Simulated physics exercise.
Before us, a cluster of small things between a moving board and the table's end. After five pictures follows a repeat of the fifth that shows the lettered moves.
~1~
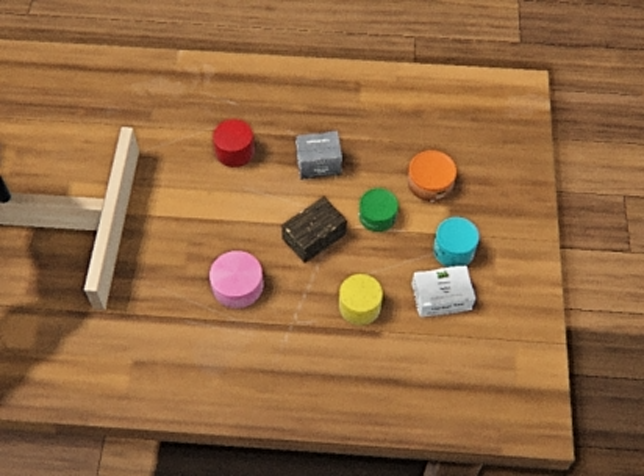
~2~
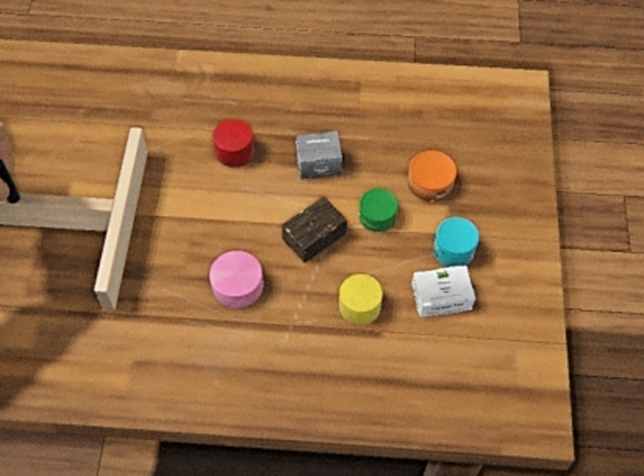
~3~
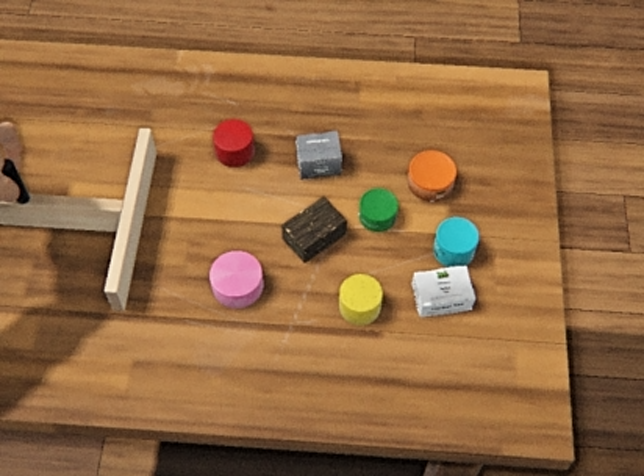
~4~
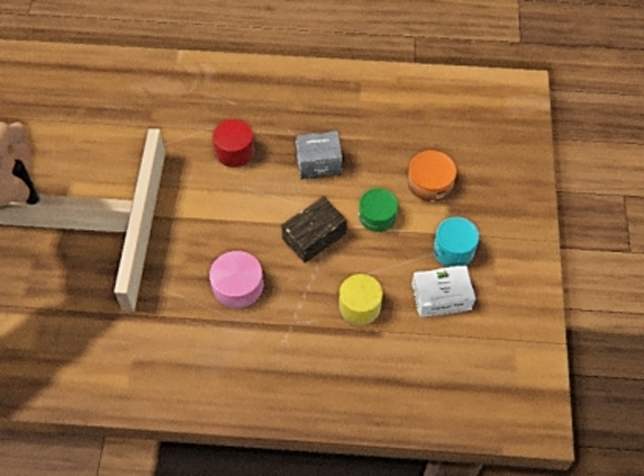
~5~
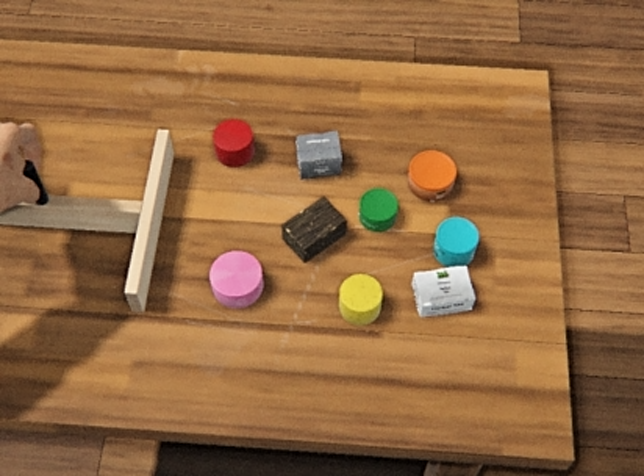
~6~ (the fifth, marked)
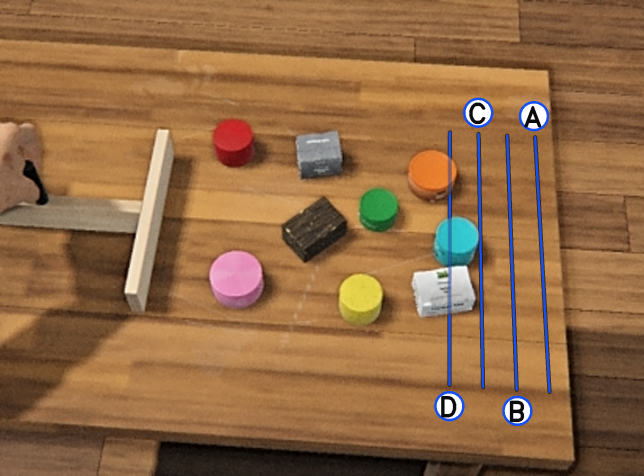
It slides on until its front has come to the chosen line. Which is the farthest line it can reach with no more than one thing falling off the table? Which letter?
Line C.
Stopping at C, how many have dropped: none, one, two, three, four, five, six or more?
In all, none.
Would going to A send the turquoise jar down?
Yes.
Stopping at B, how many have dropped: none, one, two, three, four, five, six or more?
Three.
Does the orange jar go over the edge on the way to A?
Yes.
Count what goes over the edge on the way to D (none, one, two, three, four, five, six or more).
By then, none.
On the marked copy, A at (542, 254); B at (512, 252); C at (481, 250); D at (450, 248).
Following C. Soon after the start, board (266, 214); red tin (263, 135); pink tin (294, 284).
Later, board (388, 222); white packet (472, 297); orange jar (461, 178).
In the end, board (481, 228); orange jar (549, 184); white packet (557, 319); none fallen.
As for the rest, A drops seven; B drops three; D is within the limit but short.
